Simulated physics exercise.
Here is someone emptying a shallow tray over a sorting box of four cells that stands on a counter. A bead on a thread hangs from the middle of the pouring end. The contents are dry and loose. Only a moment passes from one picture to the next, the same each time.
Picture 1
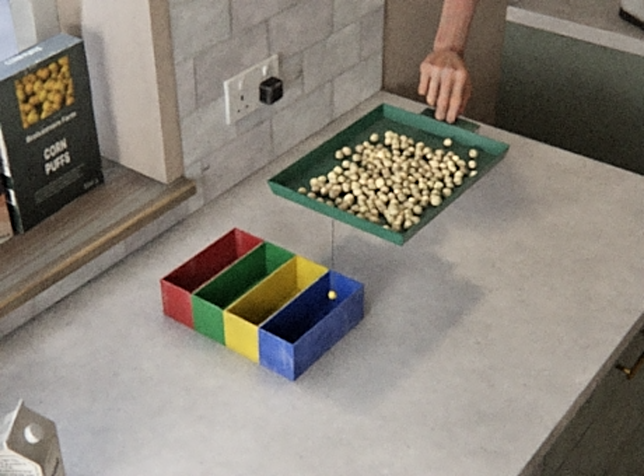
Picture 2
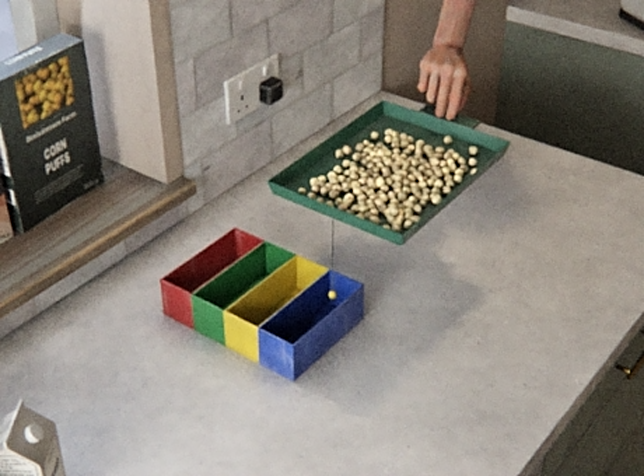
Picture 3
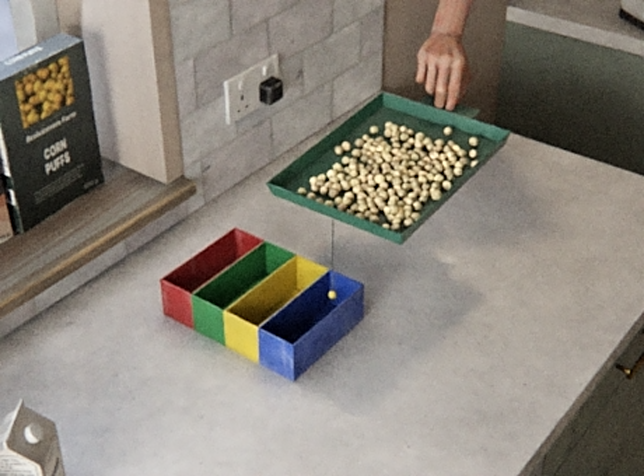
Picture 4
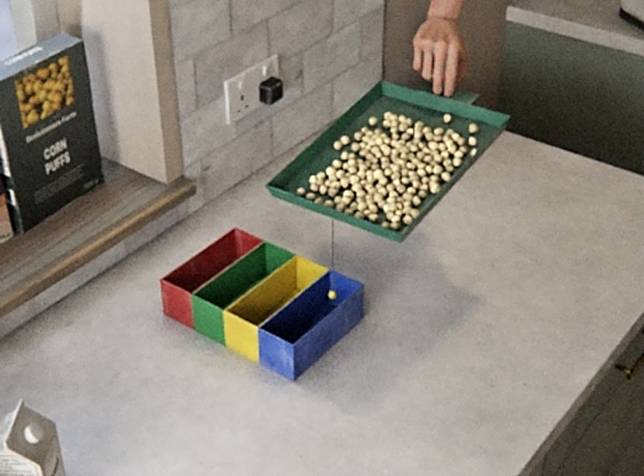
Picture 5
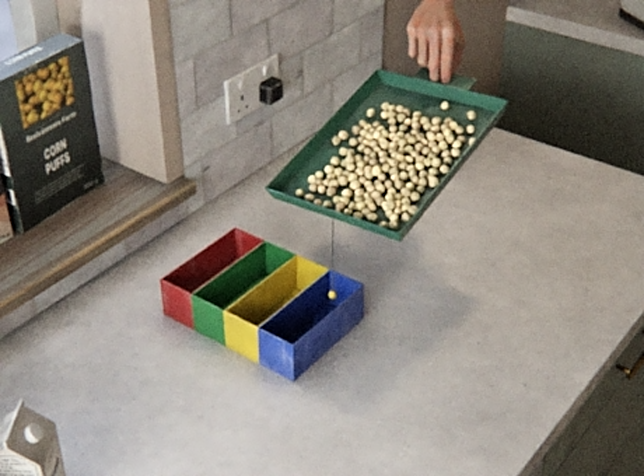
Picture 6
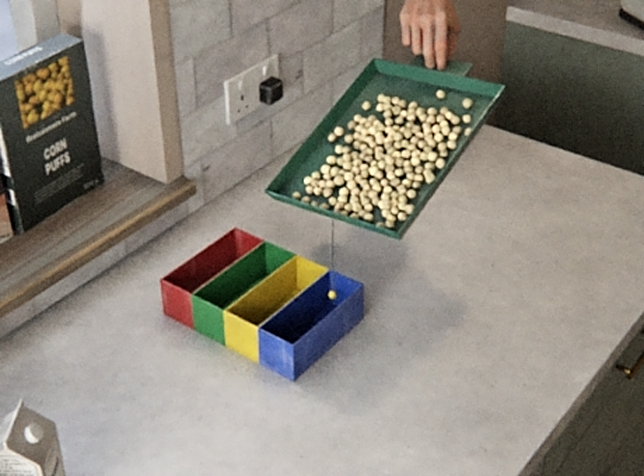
On a kitchen counter, a hand raises the back of a green tray of nuts.
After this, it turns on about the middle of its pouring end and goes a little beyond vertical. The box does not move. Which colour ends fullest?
Fullest: The yellow cell.
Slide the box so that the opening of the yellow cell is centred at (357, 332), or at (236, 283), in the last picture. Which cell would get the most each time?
The first try: The red cell. The second: The cell in blue.
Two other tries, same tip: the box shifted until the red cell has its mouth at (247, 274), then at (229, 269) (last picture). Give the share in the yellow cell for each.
First some 20, then 30 per cent.
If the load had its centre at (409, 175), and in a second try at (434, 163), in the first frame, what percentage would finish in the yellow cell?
First some 40, then 30 per cent.
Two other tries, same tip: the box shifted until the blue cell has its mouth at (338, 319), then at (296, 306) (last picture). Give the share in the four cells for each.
In turn 90 and 80 in a hundred.
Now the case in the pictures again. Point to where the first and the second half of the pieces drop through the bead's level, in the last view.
Early half (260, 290), late half (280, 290).
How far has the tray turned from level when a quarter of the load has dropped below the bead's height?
At some 95 degrees.
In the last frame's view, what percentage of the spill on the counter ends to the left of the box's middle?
Close to 20 per cent.
Soon, tray tipped steeply; nearly all on the tray; a stray few falling or outside the box.
A while on, tray tipped past a quarter turn; about a quarter on the tray; about a quarter in the yellow cell; a small part in the blue cell; a small part in the green cell; a stray few in the red cell; about a quarter falling or outside the box.
Towards the end, tray tipped past a quarter turn; about half in the yellow cell; about a quarter in the blue cell; about a quarter in the green cell; a stray few in the red cell; a small part falling or outside the box.
Finally, tray tipped past a quarter turn; about half in the yellow cell; about a quarter in the blue cell; about a quarter in the green cell; a stray few in the red cell; a small part outside the box.
